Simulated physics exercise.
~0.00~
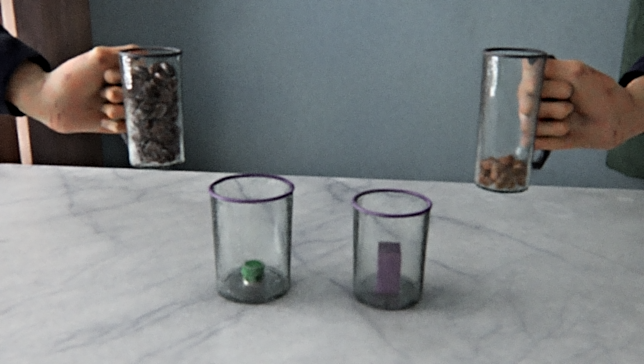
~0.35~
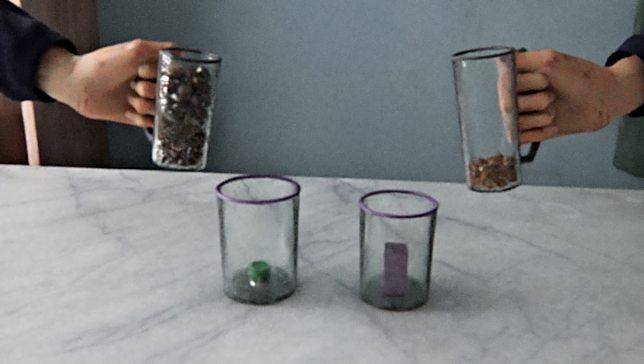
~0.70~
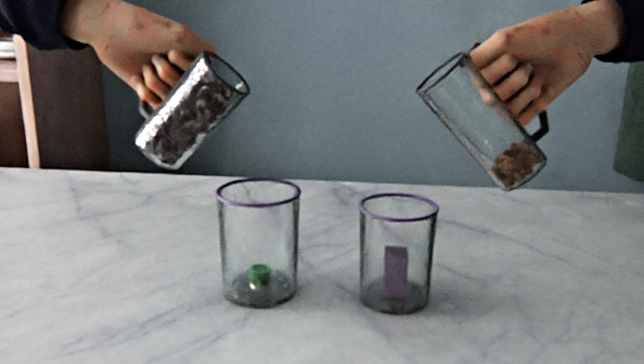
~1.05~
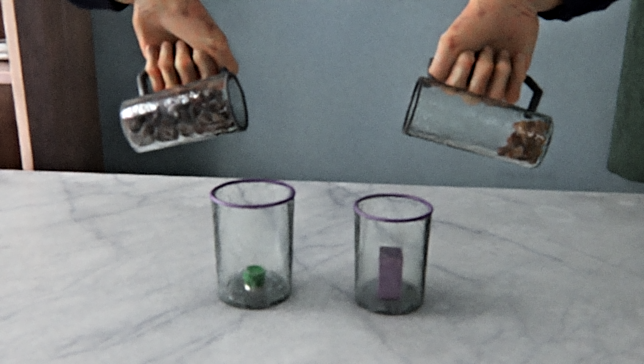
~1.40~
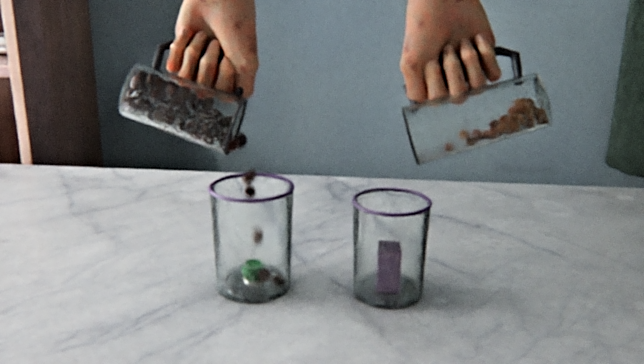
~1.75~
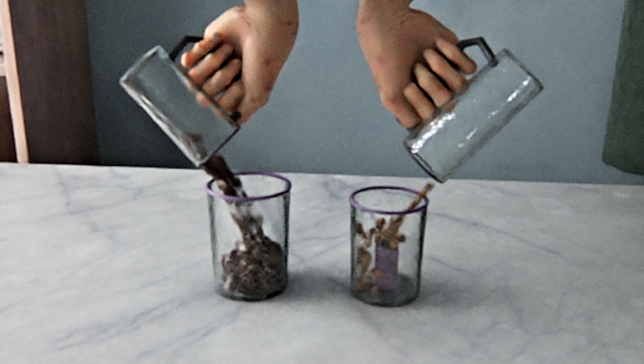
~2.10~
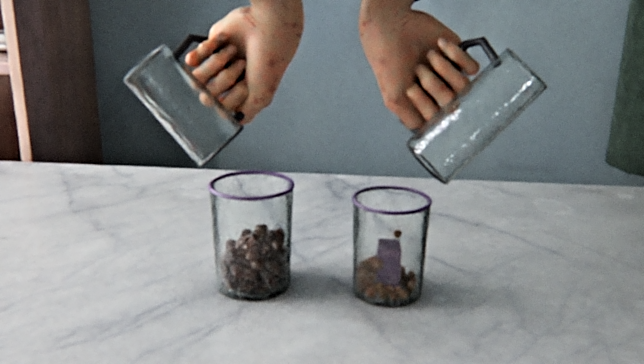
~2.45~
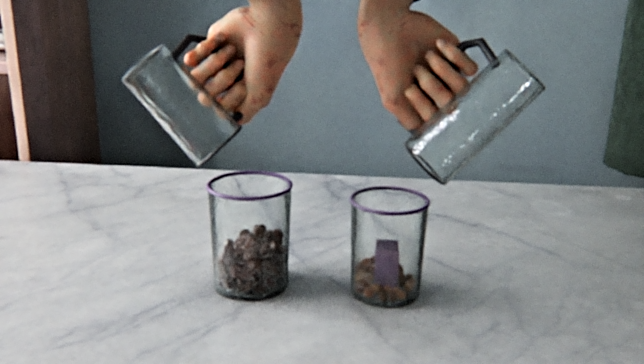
We see two hands tip clear mugs over two glasses, the left pouring many dark pieces over a small green object and the right pouring fewer brown pieces around a purple block, until the green object is buried while the block still sticks out.
